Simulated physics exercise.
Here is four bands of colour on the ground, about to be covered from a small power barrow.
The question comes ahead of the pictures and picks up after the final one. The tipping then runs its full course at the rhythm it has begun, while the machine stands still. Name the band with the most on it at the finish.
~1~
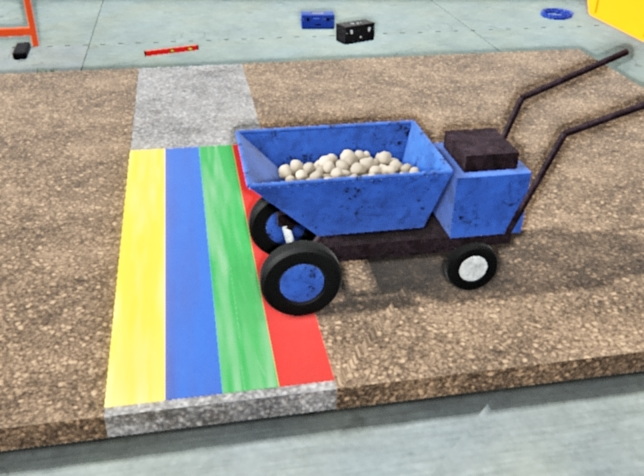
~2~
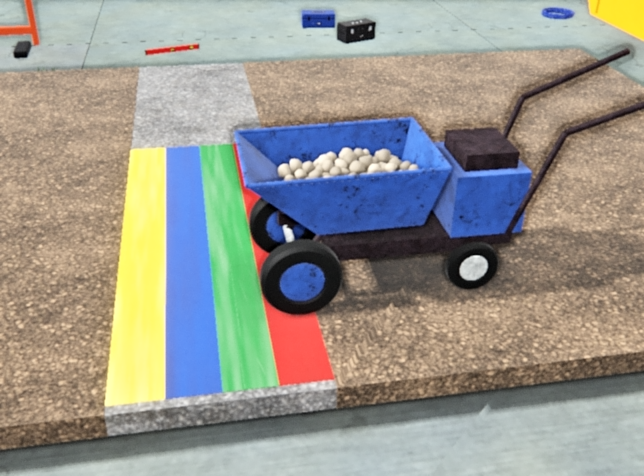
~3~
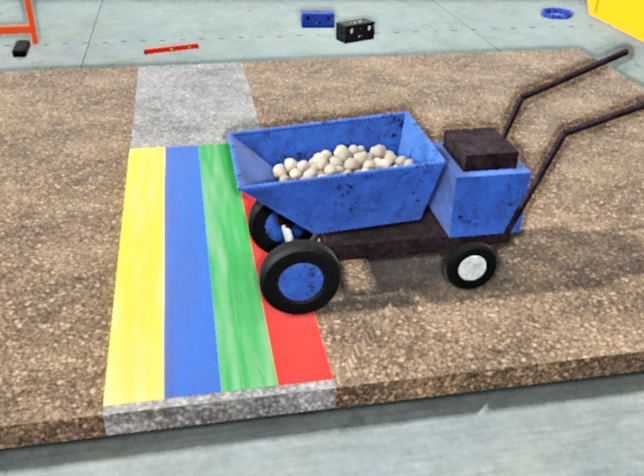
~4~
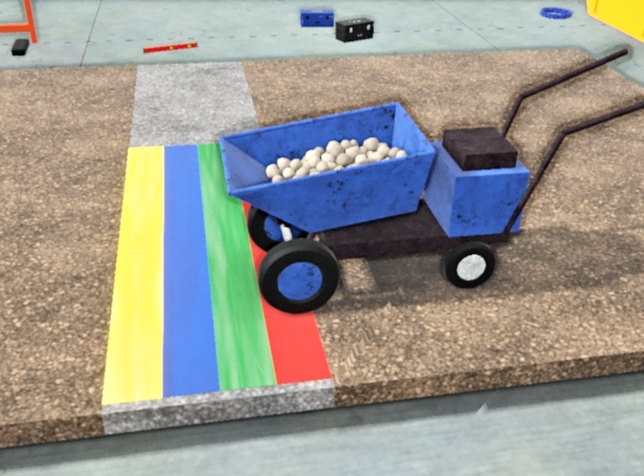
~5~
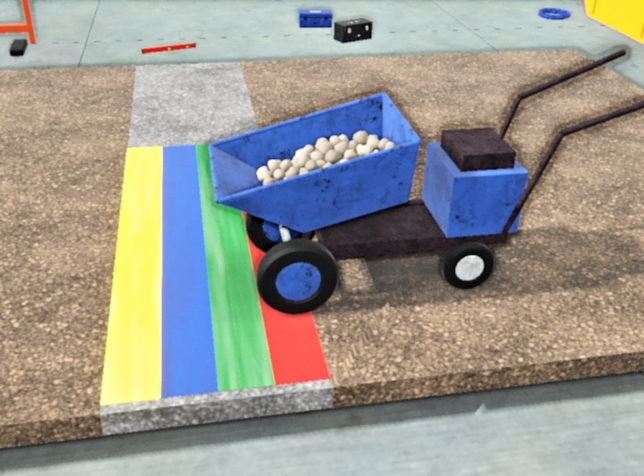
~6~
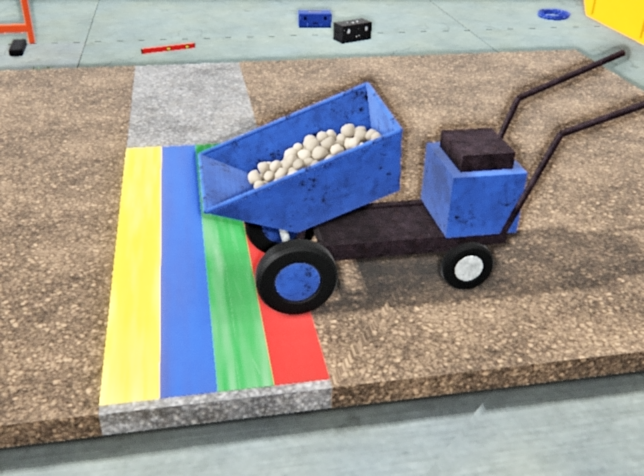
The yellow one.
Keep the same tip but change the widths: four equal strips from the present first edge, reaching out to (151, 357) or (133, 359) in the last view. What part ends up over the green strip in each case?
The first gives around 0 %, the second around 0 %.
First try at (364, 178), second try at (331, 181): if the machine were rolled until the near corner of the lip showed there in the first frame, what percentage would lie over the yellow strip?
10 per cent, then 20 per cent.
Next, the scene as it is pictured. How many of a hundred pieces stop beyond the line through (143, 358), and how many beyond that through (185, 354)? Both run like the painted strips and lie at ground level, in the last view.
In order: Near 60 %, then 90 %.
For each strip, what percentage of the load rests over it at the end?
Shares by strip - red: 0 per cent; green: 0 per cent; blue: 10 per cent; yellow: 40 per cent.
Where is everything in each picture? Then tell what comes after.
Lip of the skip near (249, 187), level; top of the load near (357, 169), river pebbles; red strip near (296, 339); green strip near (245, 345); blue strip near (192, 351); yellow strip near (137, 357), in the first frame.
Lip of the skip near (248, 187), tipped barely; top of the load near (356, 167), in the second frame.
Lip of the skip near (241, 189), tipped barely; top of the load near (351, 164), in the third frame.
Lip of the skip near (231, 194), tipped a little; top of the load near (362, 161), in the fourth frame.
Lip of the skip near (218, 202), tipped a little; top of the load near (367, 164), in the fifth frame.
Lip of the skip near (206, 212), tipped clearly; top of the load near (355, 157); red strip near (292, 338); green strip near (240, 344); blue strip near (187, 349); yellow strip near (132, 355), in the sixth frame.
Shortly afterwards, skip tipped steeply; the whole lot in the skip.
Next, skip tipped right over; near half in the skip; a little over the blue strip; near a third over the yellow strip; a little off the paint.
Some moments later, skip tipped right over; a little in the skip; a little over the blue strip; near a third over the yellow strip; near a third off the paint.
In the end, skip tipped right over; a little in the skip; none at all over the red strip; none at all over the green strip; a little over the blue strip; near a third over the yellow strip; near a third off the paint.
